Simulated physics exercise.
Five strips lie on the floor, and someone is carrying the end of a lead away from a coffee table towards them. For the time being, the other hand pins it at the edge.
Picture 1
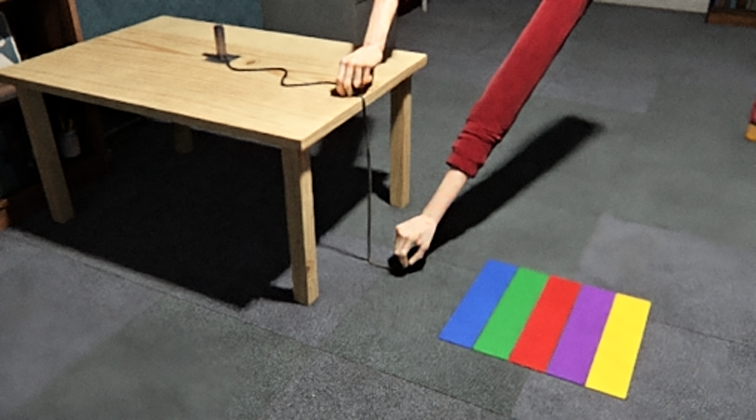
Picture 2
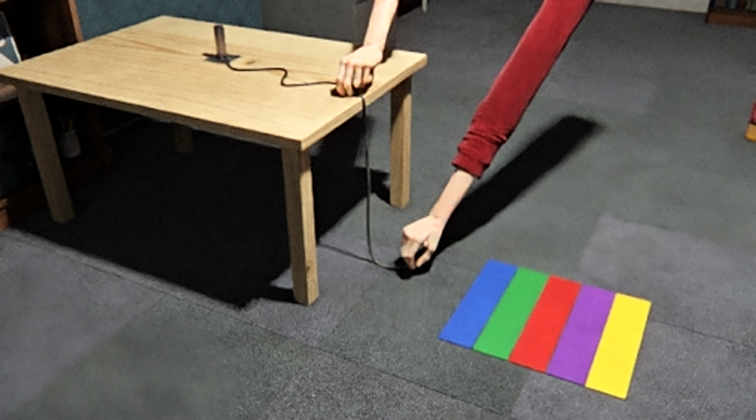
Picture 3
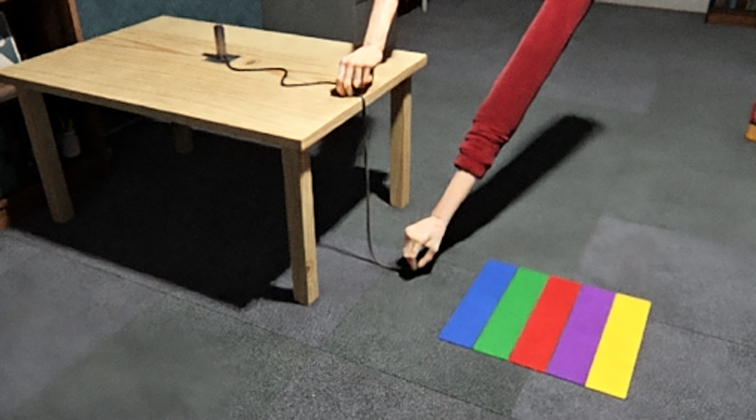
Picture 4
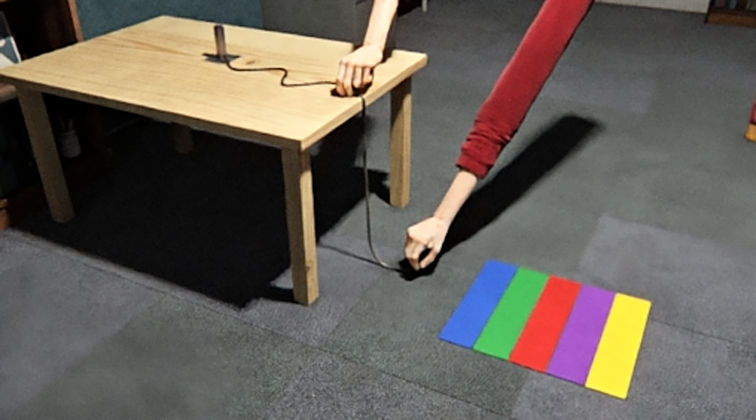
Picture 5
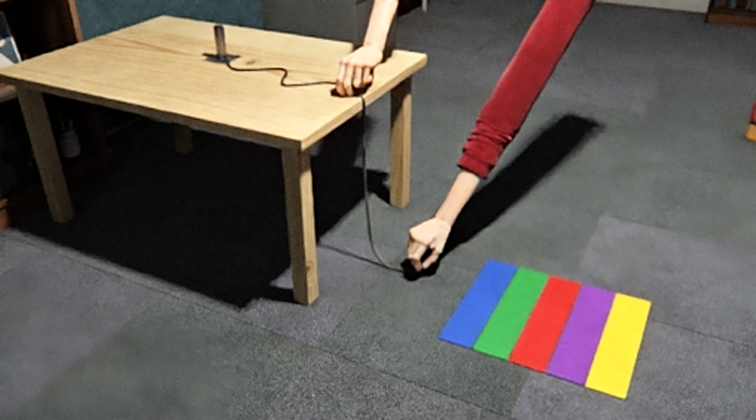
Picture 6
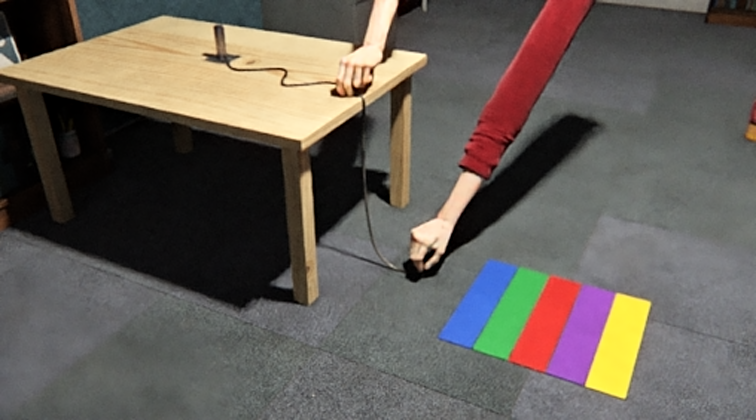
A hand in a red sleeve drew the end of a dark cord slightly to the right, low over the floor near five coloured strips, while another hand pinned the cord at the wooden table's edge.
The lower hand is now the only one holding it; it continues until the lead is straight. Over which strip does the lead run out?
Over the purple strip.
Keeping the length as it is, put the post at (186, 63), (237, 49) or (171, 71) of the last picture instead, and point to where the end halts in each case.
About (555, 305), (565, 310) and (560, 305).
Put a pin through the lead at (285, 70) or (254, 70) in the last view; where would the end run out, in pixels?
First try near (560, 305), second near (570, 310).
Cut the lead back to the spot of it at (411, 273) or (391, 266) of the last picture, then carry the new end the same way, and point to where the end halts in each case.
In turn, (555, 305) for the first and (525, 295) for the second.
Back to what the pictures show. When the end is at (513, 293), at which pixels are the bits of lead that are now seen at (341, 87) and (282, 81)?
They end up somewhere around (373, 111) and (320, 81).
Soon after, end near (513, 293); over green.
Then, end near (558, 306); over red.
At full stretch, end near (586, 314); over purple. It gets as far as the purple strip.
